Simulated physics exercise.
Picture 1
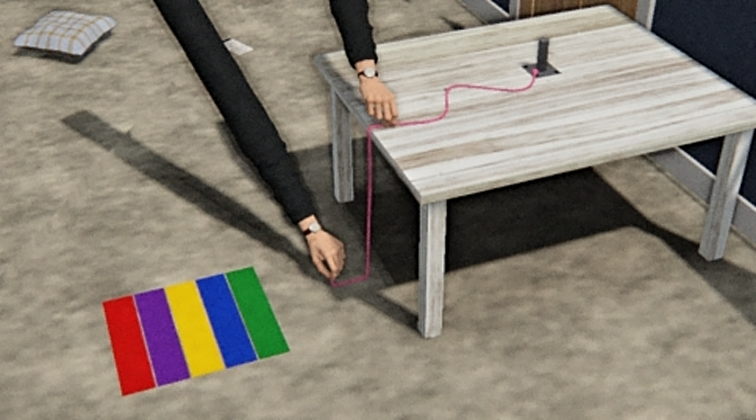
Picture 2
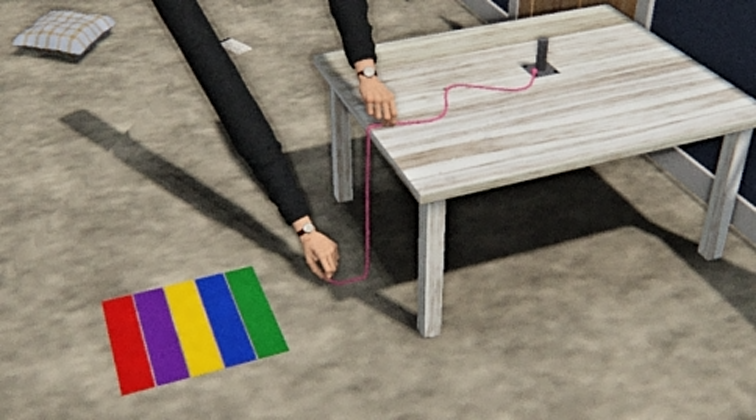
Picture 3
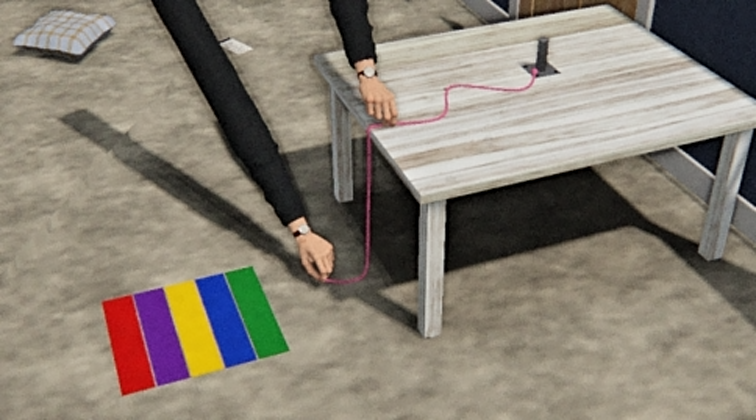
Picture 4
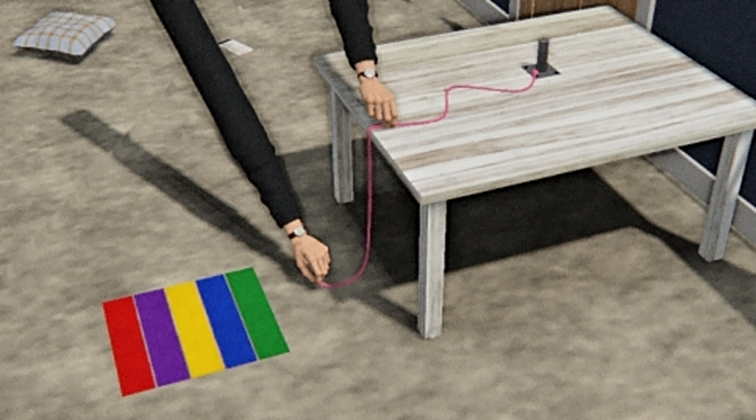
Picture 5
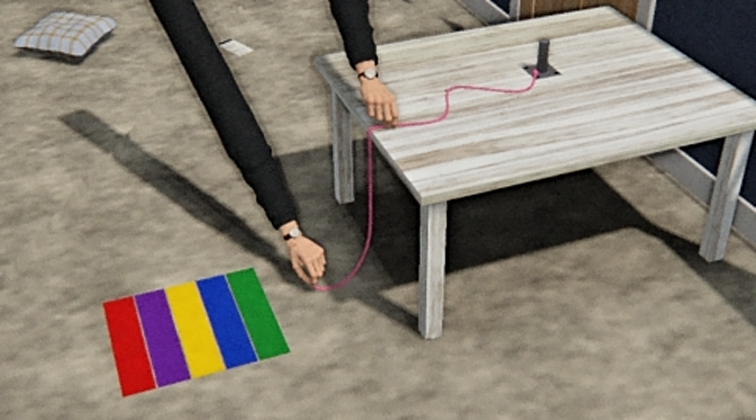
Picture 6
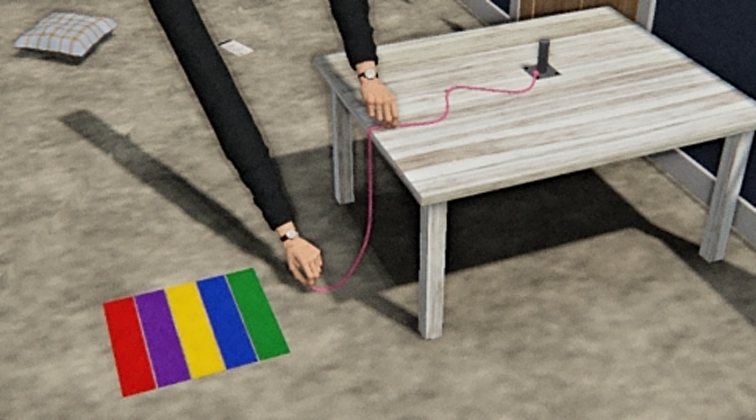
To begin with, one hand presses a pink cord at the edge of a pale wooden table while the other holds its hanging end near the floor, right of some coloured strips. The lower hand then shifts slightly left, drawing the cord's hanging part into a gentle slanting curve.
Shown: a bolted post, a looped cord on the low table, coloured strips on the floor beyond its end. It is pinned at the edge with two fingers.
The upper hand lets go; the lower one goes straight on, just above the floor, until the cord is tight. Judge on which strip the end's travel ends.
Its travel ends on the purple strip.
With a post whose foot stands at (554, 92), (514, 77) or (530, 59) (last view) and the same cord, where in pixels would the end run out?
Close to (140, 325), (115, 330) and (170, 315) in that order.
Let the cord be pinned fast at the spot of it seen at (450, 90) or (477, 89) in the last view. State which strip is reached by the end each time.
The first attempt gives yellow; the other gives yellow.
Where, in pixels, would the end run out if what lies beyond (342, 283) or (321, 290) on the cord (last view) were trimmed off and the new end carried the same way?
(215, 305) and (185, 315).
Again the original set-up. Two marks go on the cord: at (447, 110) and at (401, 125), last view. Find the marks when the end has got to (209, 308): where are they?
The first lands at (404, 116), while the second lands at (363, 149).
Early on, end near (209, 308); over blue.
Midway, end near (176, 316); over yellow.
At the end of the slack, end near (156, 321); over purple. The end stops over the purple strip.
